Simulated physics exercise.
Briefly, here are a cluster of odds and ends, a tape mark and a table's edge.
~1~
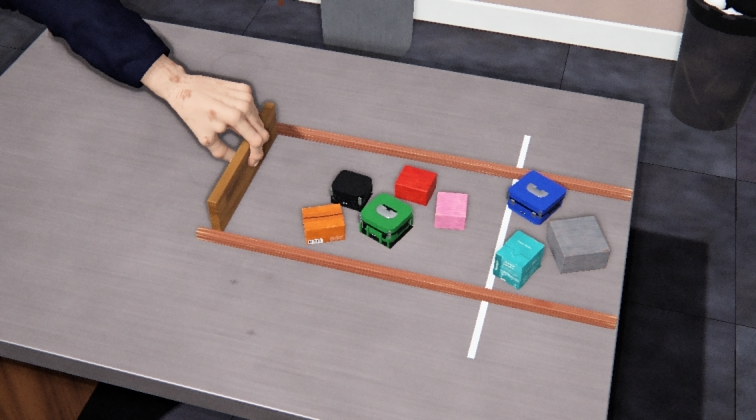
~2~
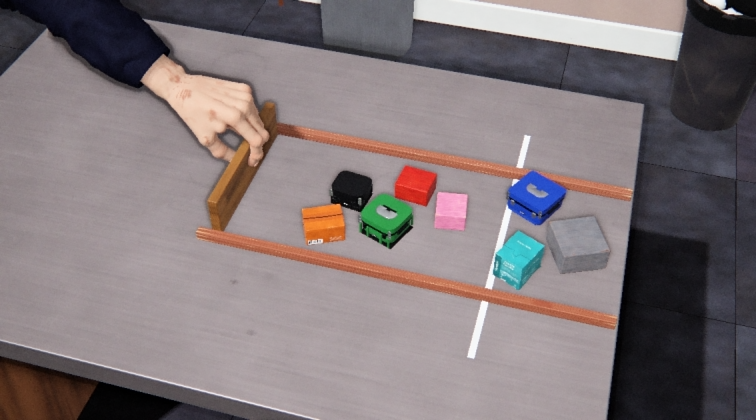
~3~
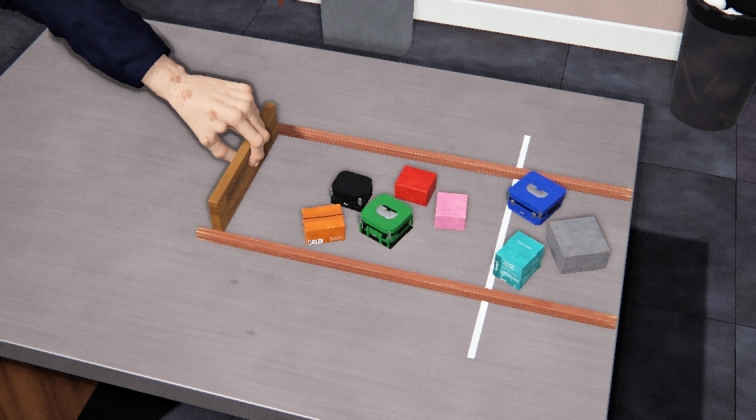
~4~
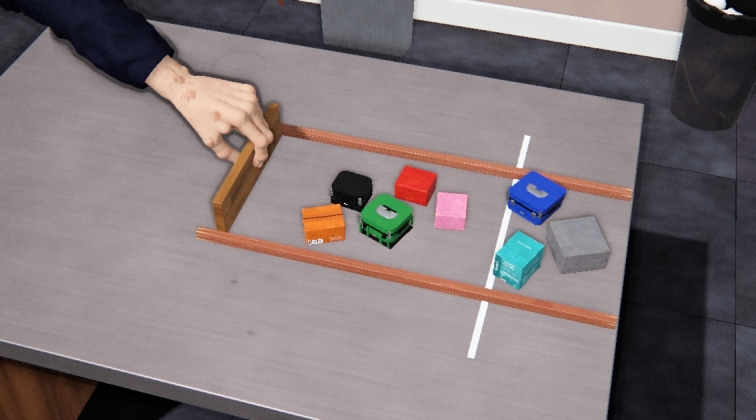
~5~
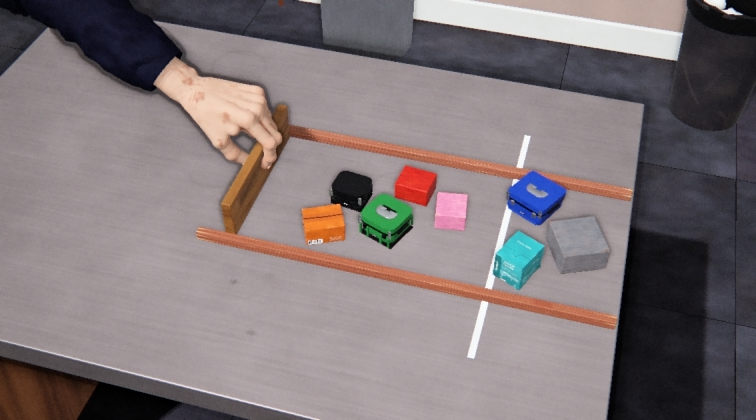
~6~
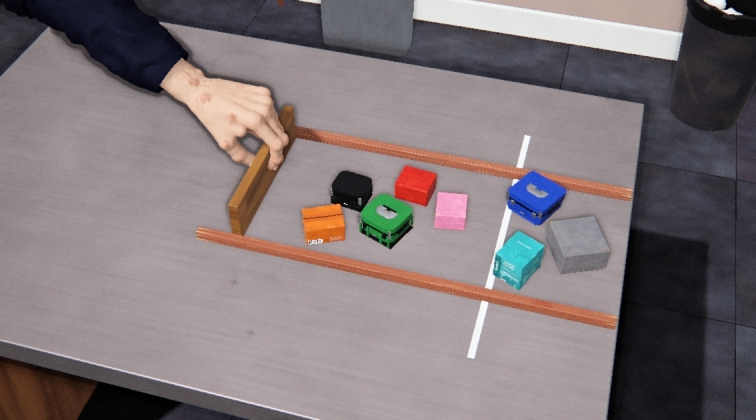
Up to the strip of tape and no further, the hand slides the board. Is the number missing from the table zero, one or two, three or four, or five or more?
The push fails to knock any off.
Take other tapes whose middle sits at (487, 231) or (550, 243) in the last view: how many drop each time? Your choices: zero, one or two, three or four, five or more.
Count at position one: No fall at all; at position two: 1 or 2.
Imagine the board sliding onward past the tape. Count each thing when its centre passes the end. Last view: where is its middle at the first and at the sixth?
First about (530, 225), next about (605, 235).
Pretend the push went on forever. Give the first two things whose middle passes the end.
Order, earliest first: The grey block; the turquoise box.
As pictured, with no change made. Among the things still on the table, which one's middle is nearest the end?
It is the grey block.
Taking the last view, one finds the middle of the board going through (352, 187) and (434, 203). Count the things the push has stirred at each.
3, then 5.
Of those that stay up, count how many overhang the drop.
The figure is 0.
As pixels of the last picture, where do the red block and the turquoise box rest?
The first comes to rest at (528, 189), and the second at (560, 279).
A little later, none off yet; grey block at rest near (578, 245); blue case at rest near (536, 199); turquoise box at rest near (518, 260).
When it is over, the number that fall off is zero.
